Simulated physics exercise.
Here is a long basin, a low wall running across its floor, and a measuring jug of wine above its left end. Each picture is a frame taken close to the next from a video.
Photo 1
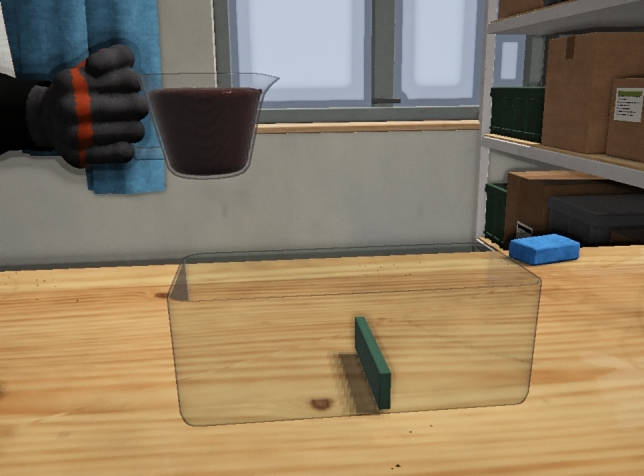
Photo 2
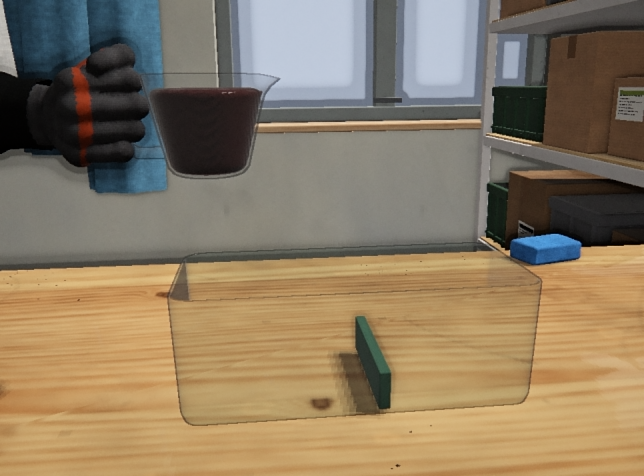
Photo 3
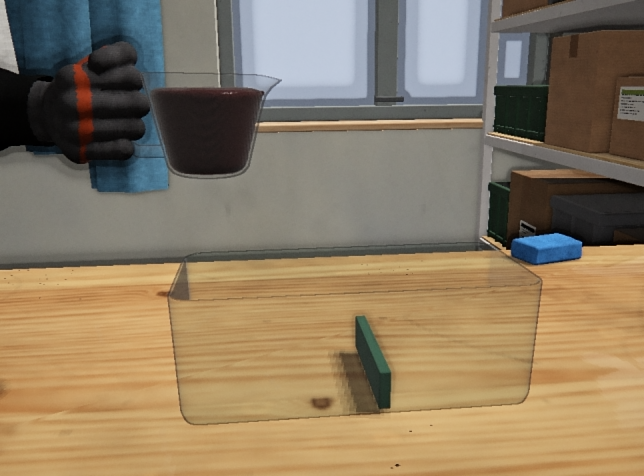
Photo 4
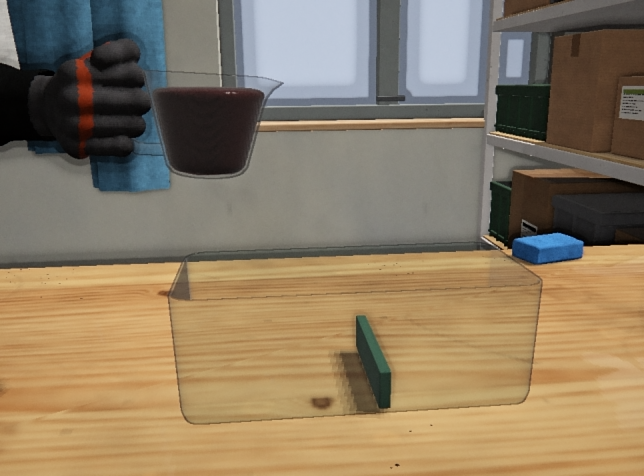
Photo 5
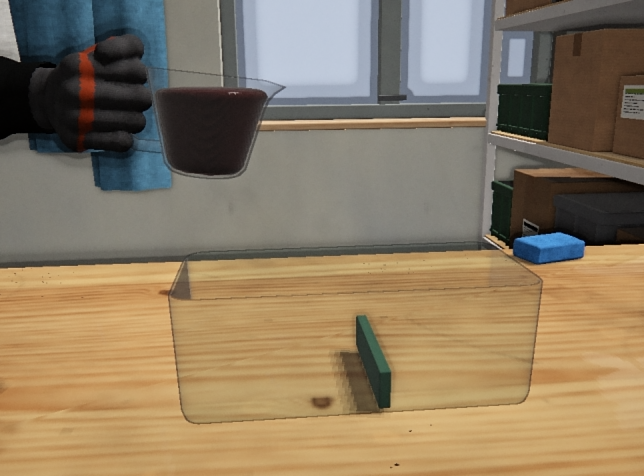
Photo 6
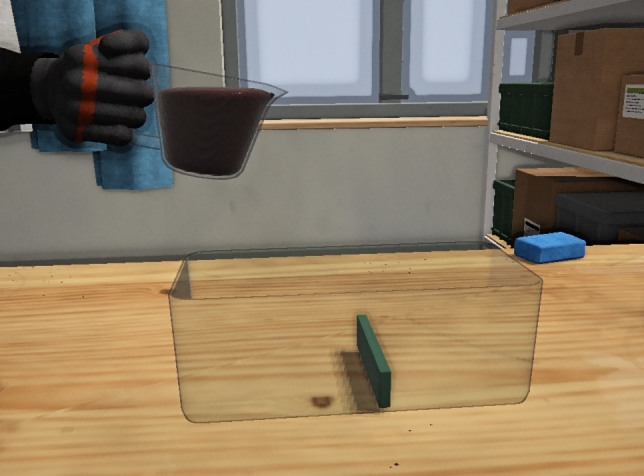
To begin with, a gloved hand holds a clear measuring jug of dark wine upright above the left end of a long, transparent basin with a low green wall across its floor. The jug stays level briefly, then the hand slowly tilts it slightly to the right, the wine still inside.
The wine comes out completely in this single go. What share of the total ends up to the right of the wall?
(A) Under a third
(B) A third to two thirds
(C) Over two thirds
A, under a third.
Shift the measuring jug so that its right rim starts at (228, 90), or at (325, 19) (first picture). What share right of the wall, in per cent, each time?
Near 5 % and 80 %.
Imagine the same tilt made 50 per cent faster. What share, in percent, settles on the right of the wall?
Roughly 10 %.
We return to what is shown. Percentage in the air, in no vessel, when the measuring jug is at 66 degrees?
Around 25 %.
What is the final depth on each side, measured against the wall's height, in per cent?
Left part: 40 per cent, right part: 10 per cent.
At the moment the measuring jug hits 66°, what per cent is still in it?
Roughly 60 in a hundred.
A moment on, the tilt is 66° and 59 per cent is still to pour, 14 is left of the wall and 2 right of it.
Next, the tilt is 105° and 4 per cent is still to pour, 77 is left of the wall and 11 right of it.
Then the tilt is 116° and 0 per cent is still to pour, 84 is left of the wall and 14 right of it.
Later the tilt is 116° and 0 per cent is still to pour, 84 is left of the wall and 14 right of it.
At rest 84 per cent lies left of the wall, 14 right of it and 2 outside.
